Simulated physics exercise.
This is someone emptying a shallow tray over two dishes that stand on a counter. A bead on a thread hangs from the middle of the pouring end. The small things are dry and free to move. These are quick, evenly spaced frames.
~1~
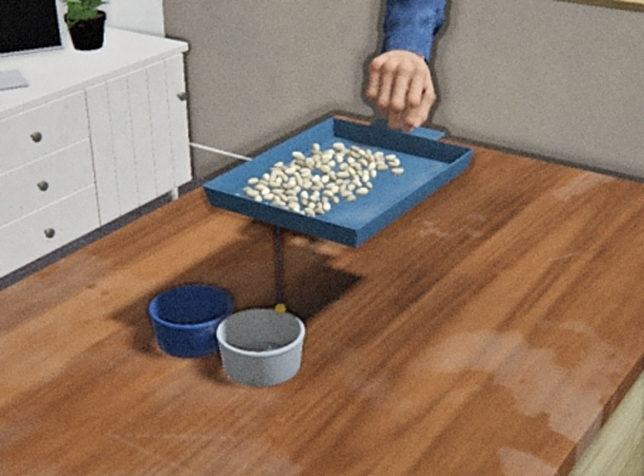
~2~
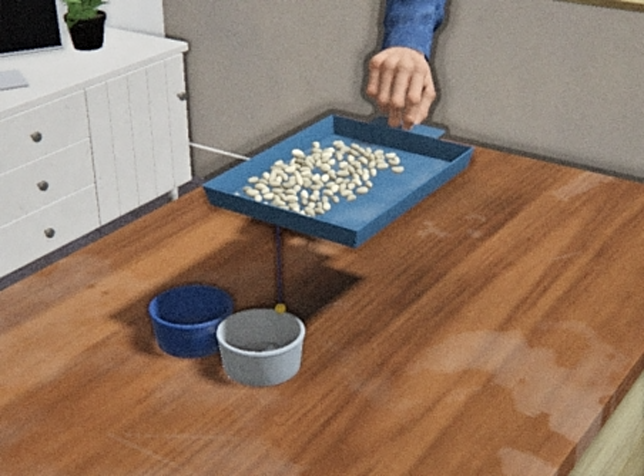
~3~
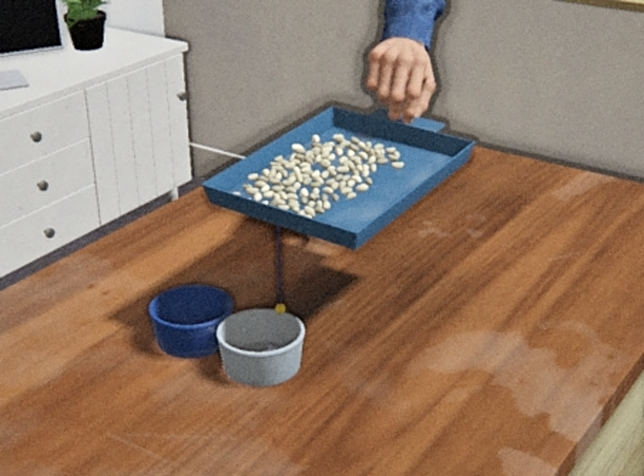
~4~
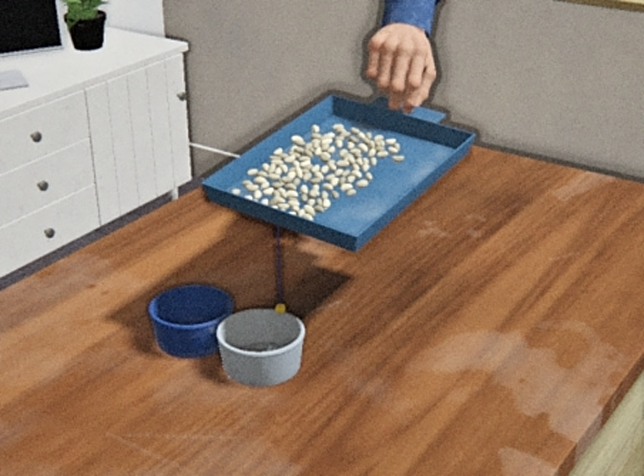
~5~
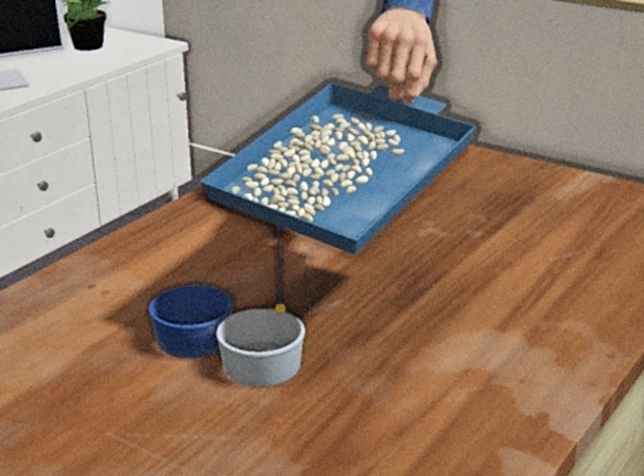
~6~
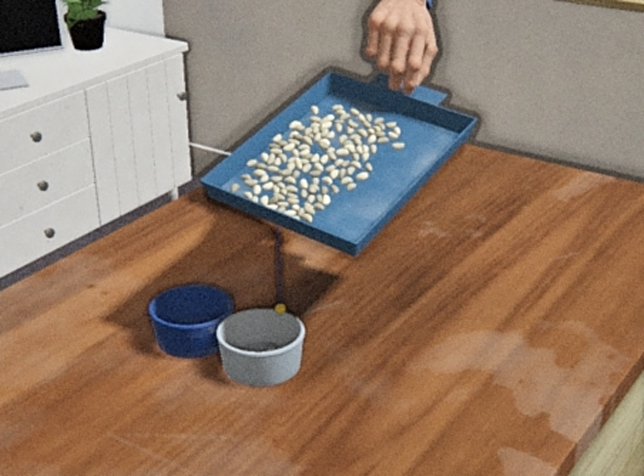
On a wooden counter, a hand holds a blue tray of white beans above a blue dish and a grey dish, then gradually raises the handle end, steepening the tray's slant while the beans shift only slightly.
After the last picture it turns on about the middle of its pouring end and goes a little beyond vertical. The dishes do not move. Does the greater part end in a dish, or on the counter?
Caught overall: Under half.
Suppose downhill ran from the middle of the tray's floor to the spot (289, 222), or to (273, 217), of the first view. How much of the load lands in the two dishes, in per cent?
First some 40, then 70 per cent.
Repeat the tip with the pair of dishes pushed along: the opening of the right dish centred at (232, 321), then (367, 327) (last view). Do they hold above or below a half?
At the first place less than half, at the second the smaller part.
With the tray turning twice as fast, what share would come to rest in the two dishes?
Near 0 %.
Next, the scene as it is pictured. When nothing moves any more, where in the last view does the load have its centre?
Around (336, 390).
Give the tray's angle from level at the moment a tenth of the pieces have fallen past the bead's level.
Roughly 80°.
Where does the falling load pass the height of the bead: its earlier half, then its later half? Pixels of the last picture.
Early half (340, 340), late half (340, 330).
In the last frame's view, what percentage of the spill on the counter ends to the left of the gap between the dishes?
Near 0 %.
Soon, tray tipped steeply; nearly all on the tray; a stray few in the air.
A while on, tray tipped right over; about two thirds on the tray; about a quarter outside both; a small part in the air.
Towards the end, tray tipped past a quarter turn; a stray few in the right dish; nearly all outside both.
Finally, tray tipped past a quarter turn; a stray few in the right dish; none in the left dish; nearly all outside both.
